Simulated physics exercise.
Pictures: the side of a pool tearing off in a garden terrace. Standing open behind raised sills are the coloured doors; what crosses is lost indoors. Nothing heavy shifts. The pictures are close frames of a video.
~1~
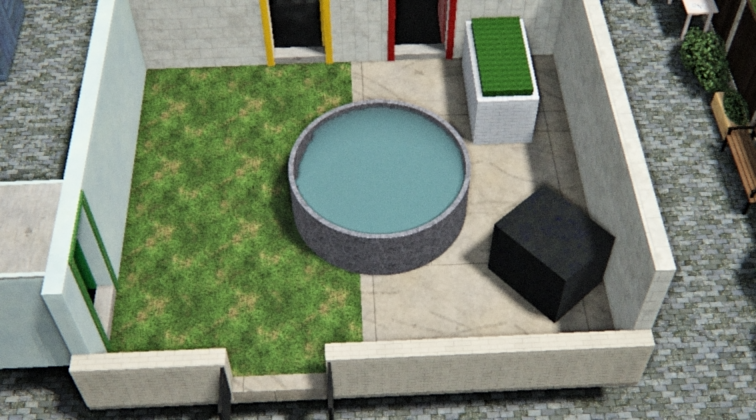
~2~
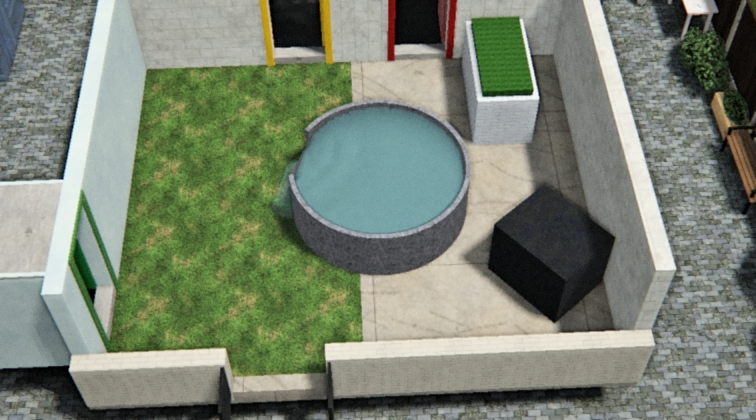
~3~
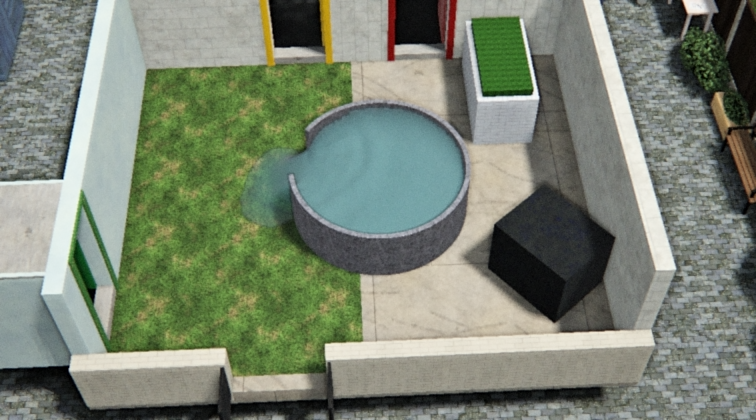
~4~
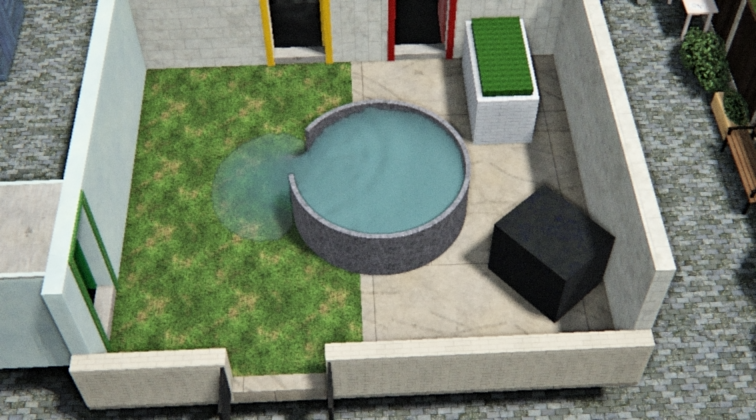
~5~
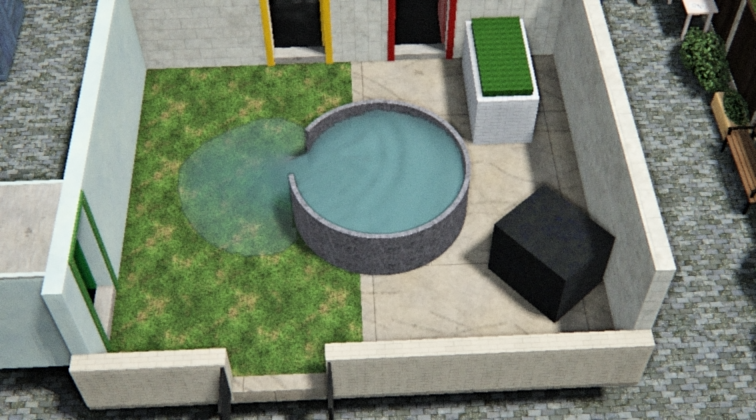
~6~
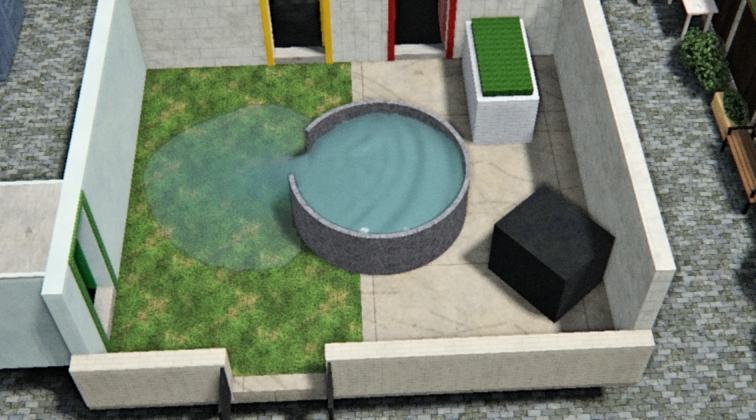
Water poured out through a gap that opened in the left side of the round grey pool, spreading in a widening, see-through sheet across the grass toward the left wall of the walled terrace.
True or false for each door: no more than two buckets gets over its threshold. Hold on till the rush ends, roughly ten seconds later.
The red door - true; the yellow door - true; the green door - true.
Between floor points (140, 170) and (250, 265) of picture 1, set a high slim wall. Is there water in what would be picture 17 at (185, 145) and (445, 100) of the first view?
The first point ends up swamped and the second ends up spared.
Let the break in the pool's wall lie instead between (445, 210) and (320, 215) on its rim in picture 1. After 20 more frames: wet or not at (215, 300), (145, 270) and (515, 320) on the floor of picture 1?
Sequence of results: Reached by the flood, reached by the flood, reached by the flood.
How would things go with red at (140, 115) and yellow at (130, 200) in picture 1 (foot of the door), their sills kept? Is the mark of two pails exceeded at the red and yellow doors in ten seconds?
Result, per door: Red overshoots the mark; yellow overshoots the mark.
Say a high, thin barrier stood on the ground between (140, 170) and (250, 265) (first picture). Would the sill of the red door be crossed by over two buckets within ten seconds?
As I read it, the red door exceeds the mark.
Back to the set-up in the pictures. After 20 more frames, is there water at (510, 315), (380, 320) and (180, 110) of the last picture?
Lab note, in the order given: Unwetted, unwetted, wet through.
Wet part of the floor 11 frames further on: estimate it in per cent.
About 40 in a hundred.
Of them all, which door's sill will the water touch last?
My pick is the one in red.
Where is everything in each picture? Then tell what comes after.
Still water in the round pool at (380, 168), in the first frame.
Water pours out at (299, 178) and has run to a hidden place, in the second frame.
The front is at (270, 155), out from the gap at (299, 180), in the third frame.
Water pours out at (299, 180) and has run to (225, 165), in the fourth frame.
Water pours out at (299, 180) and has run to (187, 167), in the fifth frame.
Water pours out at (299, 179) and has run to (154, 159), in the sixth frame.
A moment on, water covers 30 % of the floor; the red door not reached, the yellow door not reached, the green door not reached.
Next, water covers 40 % of the floor; the red door not reached, the yellow door not reached, the green door wet at the sill, nothing in.
Then, water covers 50 % of the floor; the red door not reached, the yellow door wet at the sill, nothing in, the green door wet at the sill, nothing in.
Later, water covers 75 % of the floor; the red door wet at the sill, nothing in, the yellow door wet at the sill, nothing in, the green door wet at the sill, nothing in.
In the end, water covers 100 % of the floor; the red door under two buckets in, the yellow door wet at the sill, nothing in, the green door wet at the sill, nothing in.
